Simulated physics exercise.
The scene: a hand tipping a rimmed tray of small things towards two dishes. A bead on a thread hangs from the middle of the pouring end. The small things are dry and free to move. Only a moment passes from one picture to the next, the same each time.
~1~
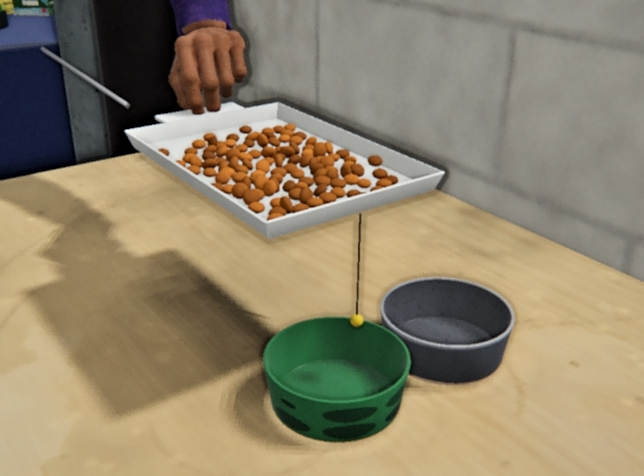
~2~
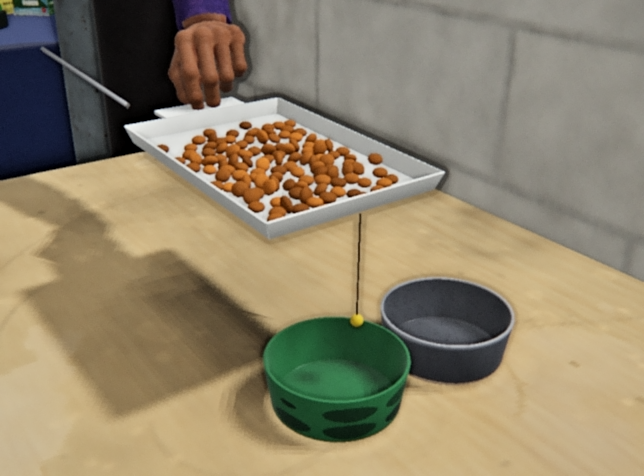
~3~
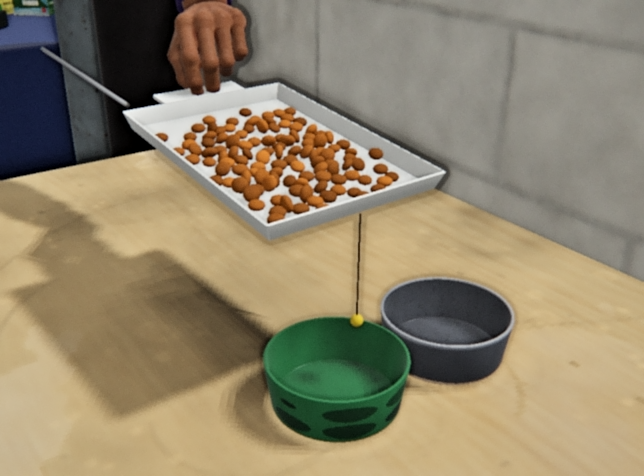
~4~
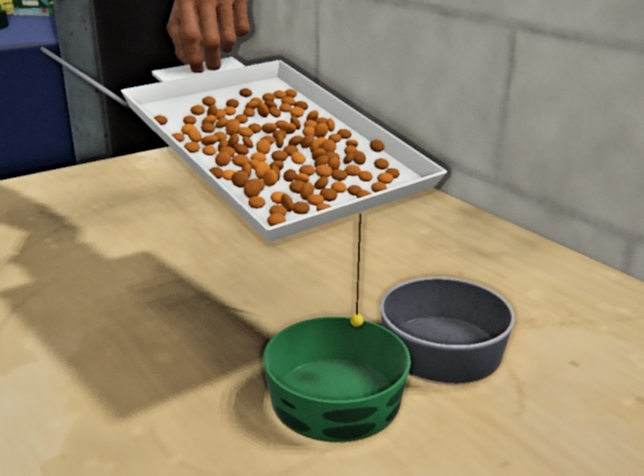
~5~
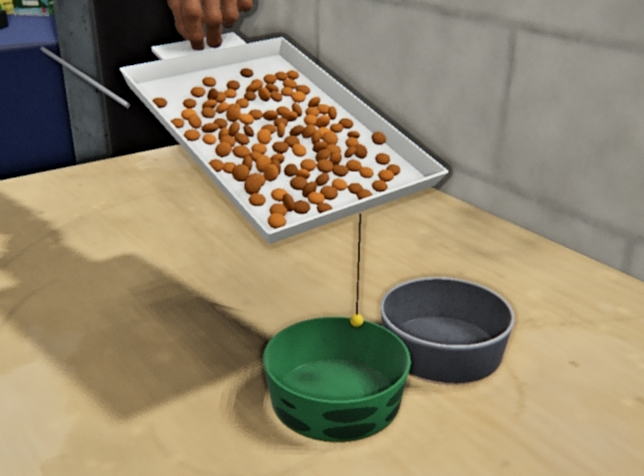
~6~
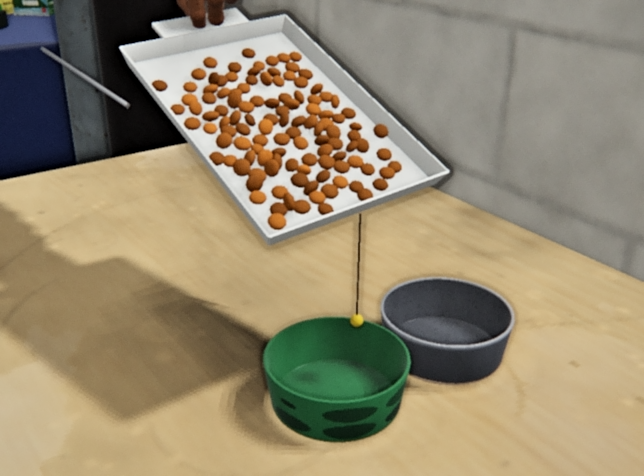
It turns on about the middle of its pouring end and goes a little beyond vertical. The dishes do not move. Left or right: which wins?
Fuller: The left-hand dish.
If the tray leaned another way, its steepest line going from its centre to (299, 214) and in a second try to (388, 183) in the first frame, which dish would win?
At the first place the left dish, at the second the right-hand dish.
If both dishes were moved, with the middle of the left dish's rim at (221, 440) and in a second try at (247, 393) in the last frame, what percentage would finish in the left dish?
About 10 and 30 per cent.
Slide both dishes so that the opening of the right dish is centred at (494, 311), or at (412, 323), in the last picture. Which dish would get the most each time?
The first try: The left-hand dish. The second: The left-hand dish.
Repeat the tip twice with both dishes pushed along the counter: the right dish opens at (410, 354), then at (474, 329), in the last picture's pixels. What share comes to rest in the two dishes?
In turn 90 and 80 in a hundred.
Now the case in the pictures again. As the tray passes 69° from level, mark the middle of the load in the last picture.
Roughly at (338, 201).
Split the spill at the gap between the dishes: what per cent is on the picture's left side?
Close to 40 per cent.
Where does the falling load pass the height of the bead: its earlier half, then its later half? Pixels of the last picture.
Around (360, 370) and then (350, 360).
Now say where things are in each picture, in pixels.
Corners of the pouring end (269, 218) and (435, 172), level; middle of the load (279, 162), bits of cat kibble; left dish (382, 412); right dish (493, 357); bead on its thread (357, 320), in the first frame.
Corners of the pouring end (269, 219) and (435, 171), level; middle of the load (279, 160), in the second frame.
Corners of the pouring end (270, 220) and (436, 171), tipped barely, lowest at the left corner; middle of the load (290, 160), in the third frame.
Corners of the pouring end (270, 223) and (437, 170), tipped a little, lowest at the left corner; middle of the load (291, 151), in the fourth frame.
Corners of the pouring end (271, 226) and (438, 169), tipped clearly, lowest at the left corner; middle of the load (292, 142), in the fifth frame.
Corners of the pouring end (272, 229) and (440, 169), tipped clearly, lowest at the left corner; middle of the load (293, 133); left dish (382, 412); right dish (493, 357), in the sixth frame.
Just after the last frame, tray tipped steeply; the larger part on the tray; about a tenth in the air.
A moment on, tray tipped past a quarter turn; roughly a third in the left dish; just a few in the right dish; roughly half outside both; about a tenth in the air.
Further on, tray tipped past a quarter turn; roughly half in the left dish; just a few in the right dish; roughly half outside both.
When it is over, tray tipped past a quarter turn; roughly half in the left dish; just a few in the right dish; roughly half outside both.
